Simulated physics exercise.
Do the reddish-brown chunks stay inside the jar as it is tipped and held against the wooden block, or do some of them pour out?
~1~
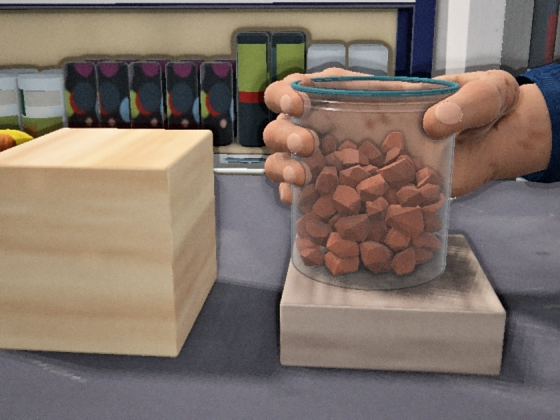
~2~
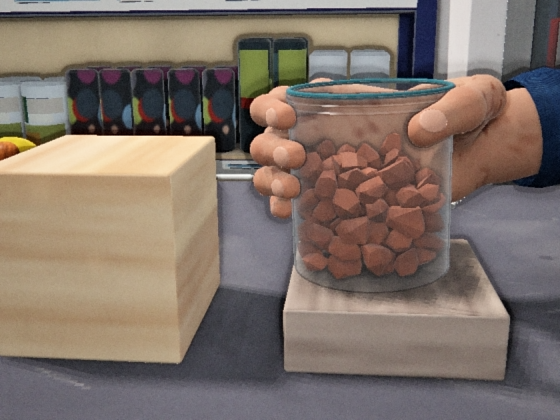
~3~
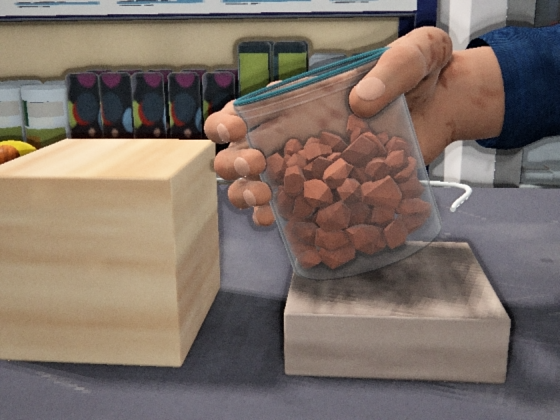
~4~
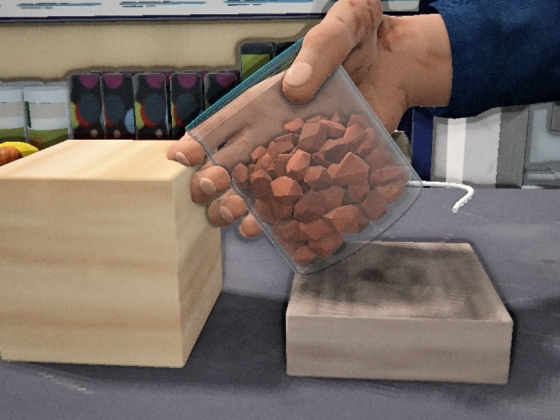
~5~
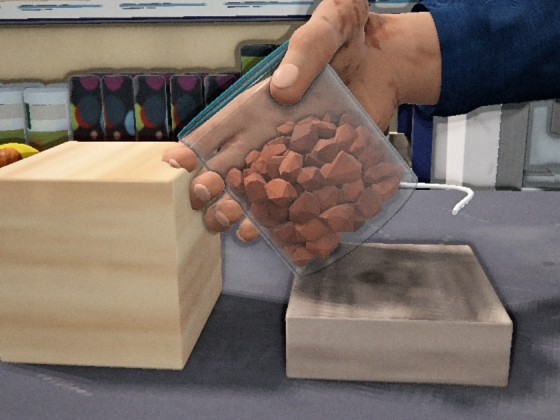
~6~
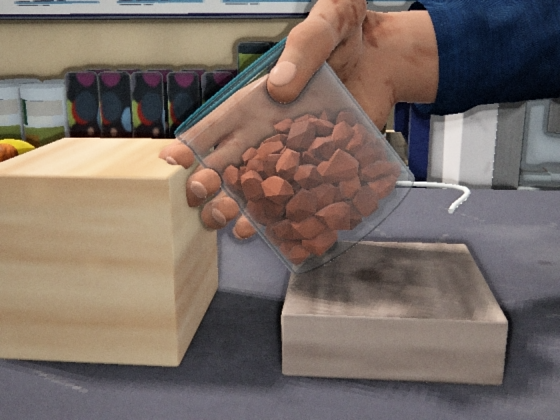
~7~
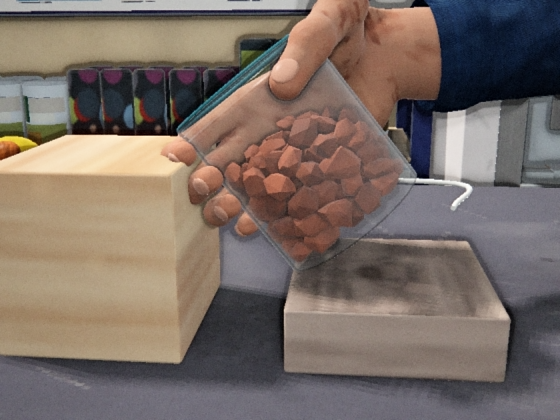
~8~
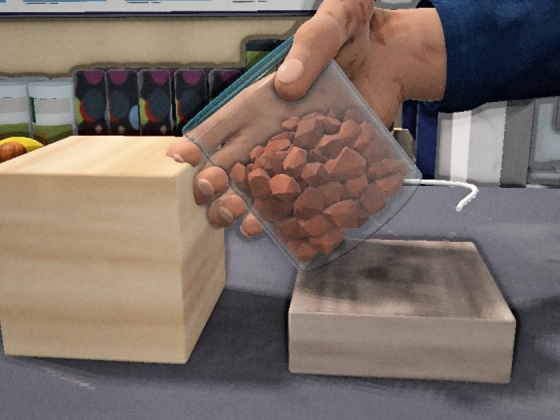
The chunks all stay inside the jar, and none of them pour out over the rim.
On a grey tabletop, a hand lifted an open clear jar of reddish-brown chunks off a low block and tipped it left toward a bigger wooden block, then kept it slanted against that block's edge with all the chunks still inside.
